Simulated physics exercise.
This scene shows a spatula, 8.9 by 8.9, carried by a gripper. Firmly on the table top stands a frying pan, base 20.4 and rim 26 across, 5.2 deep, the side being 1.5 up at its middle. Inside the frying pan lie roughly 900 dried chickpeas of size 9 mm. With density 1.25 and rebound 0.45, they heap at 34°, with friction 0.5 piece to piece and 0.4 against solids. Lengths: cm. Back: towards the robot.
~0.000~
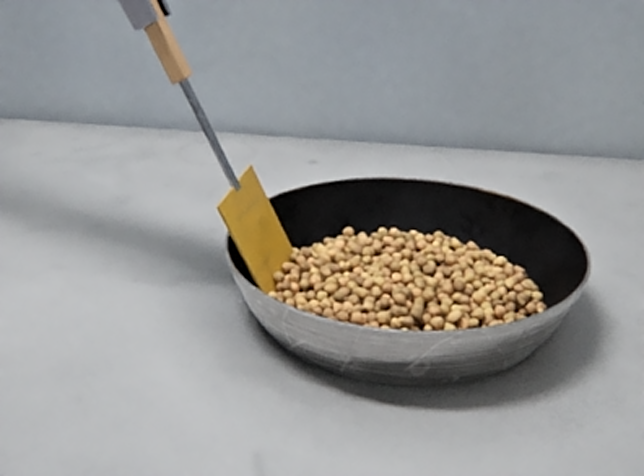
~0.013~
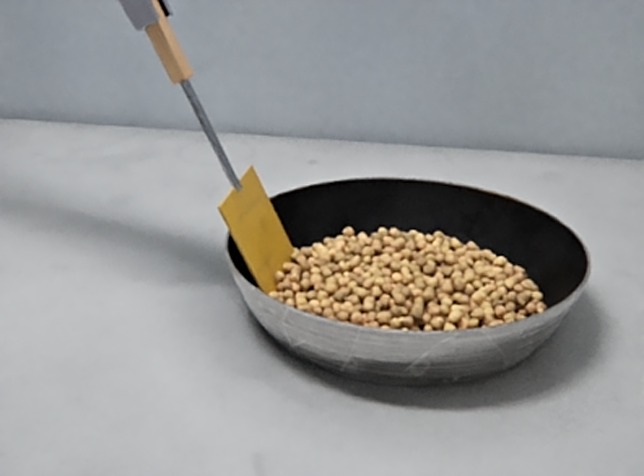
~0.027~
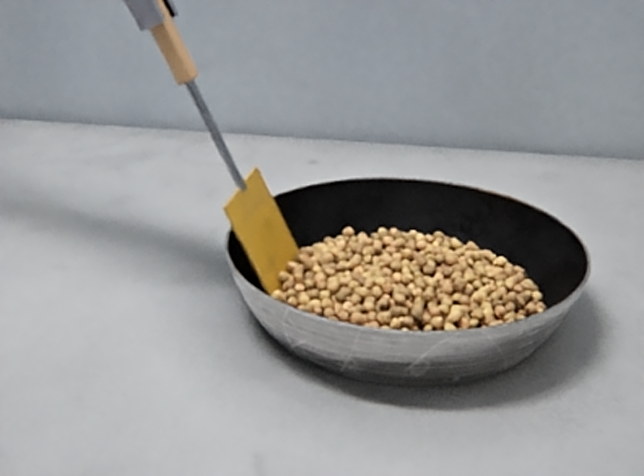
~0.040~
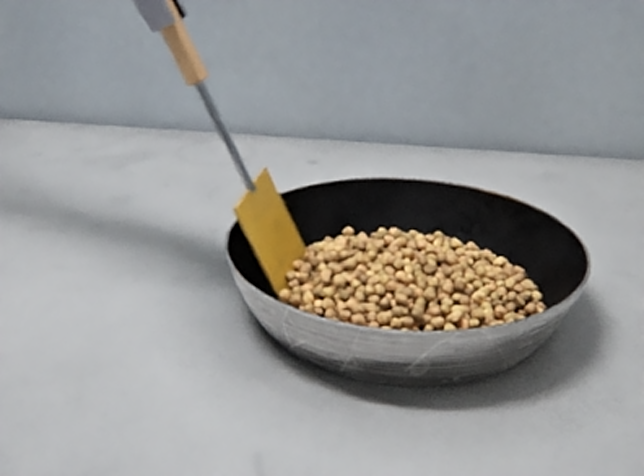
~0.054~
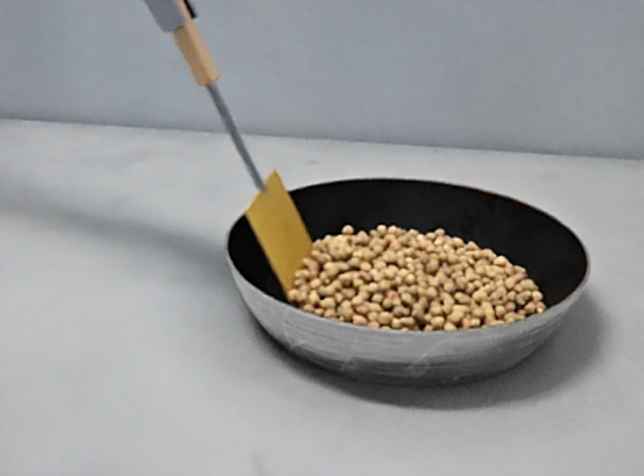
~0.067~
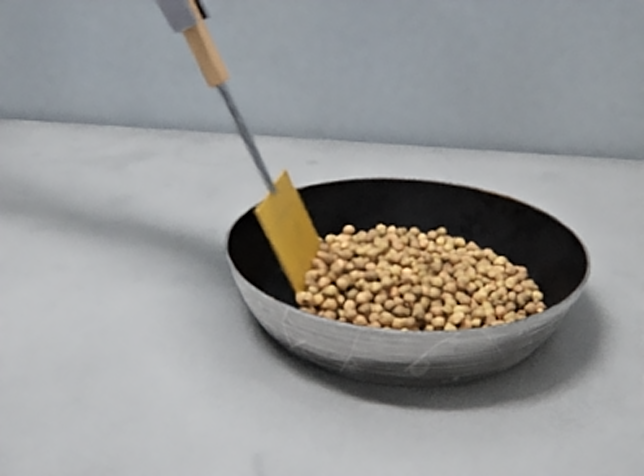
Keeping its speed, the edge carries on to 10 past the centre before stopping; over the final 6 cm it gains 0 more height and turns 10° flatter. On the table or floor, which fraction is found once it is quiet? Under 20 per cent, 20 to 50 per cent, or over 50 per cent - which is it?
It is under 20 per cent.
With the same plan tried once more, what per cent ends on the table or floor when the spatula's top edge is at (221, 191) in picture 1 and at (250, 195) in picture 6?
My guess would be close to 5 per cent.
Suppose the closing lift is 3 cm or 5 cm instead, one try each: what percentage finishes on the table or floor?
First try about 15 %, second try about 10 %.
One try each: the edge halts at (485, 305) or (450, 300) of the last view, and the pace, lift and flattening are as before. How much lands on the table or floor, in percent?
Close to 0 and close to 0 per cent, respectively.
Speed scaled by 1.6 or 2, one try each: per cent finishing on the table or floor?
The two tries give roughly 20 and 30 in a hundred.
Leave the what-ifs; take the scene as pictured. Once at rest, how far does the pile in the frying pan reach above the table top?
6.5 cm.
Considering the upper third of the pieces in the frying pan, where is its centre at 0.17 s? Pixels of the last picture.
Roughly at (438, 283).
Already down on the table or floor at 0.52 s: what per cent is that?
10 per cent.
By 0.17 s, sloping 65°, highest piece 4 above the table; 900 in the frying pan.
By 0.27 s, sloping 62°, highest piece 5 above the table; 900 in the frying pan.
By 0.52 s, sloping 55°, highest piece 7 above the table; 784 in the frying pan, 93 on the table or floor, 23 on the blade or in flight.
By 1.57 s, sloping 55°, highest piece 6 above the table; 778 in the frying pan, 122 on the table or floor.
Final count, 778 in the frying pan, 122 on the table or floor. That is 14 % on the table or floor.
